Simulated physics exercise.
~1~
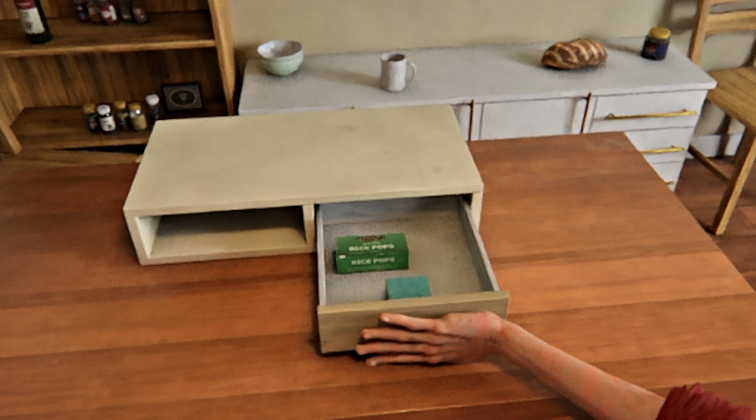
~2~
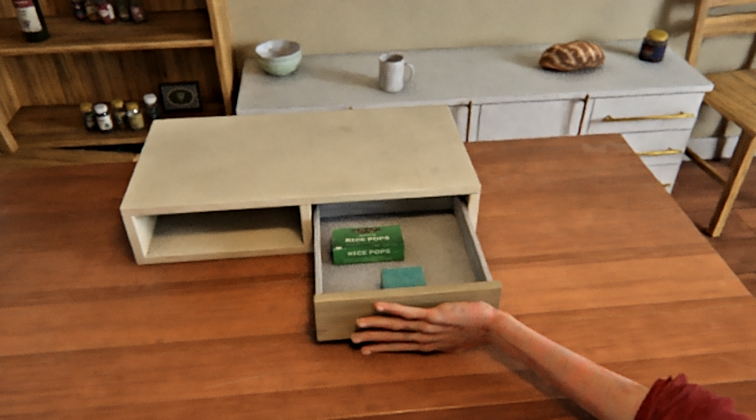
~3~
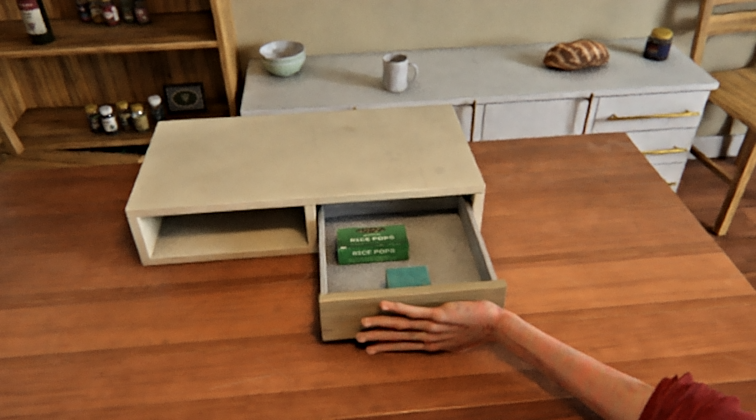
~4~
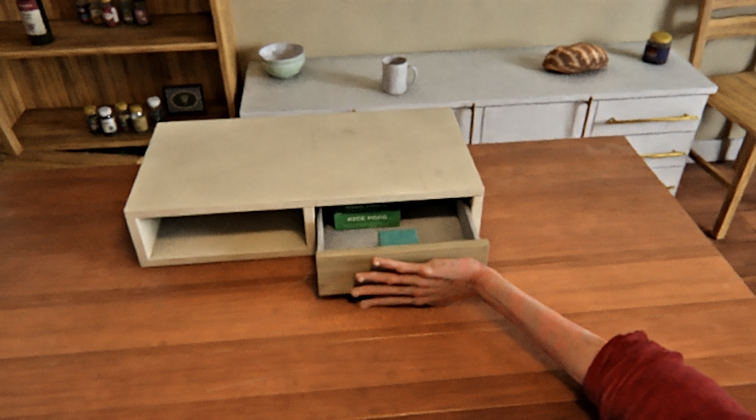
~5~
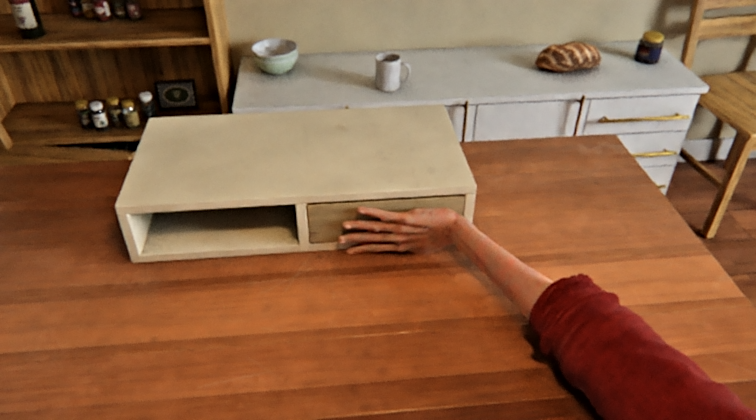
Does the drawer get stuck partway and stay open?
No, the drawer slides all the way in and ends up closed under the hand.
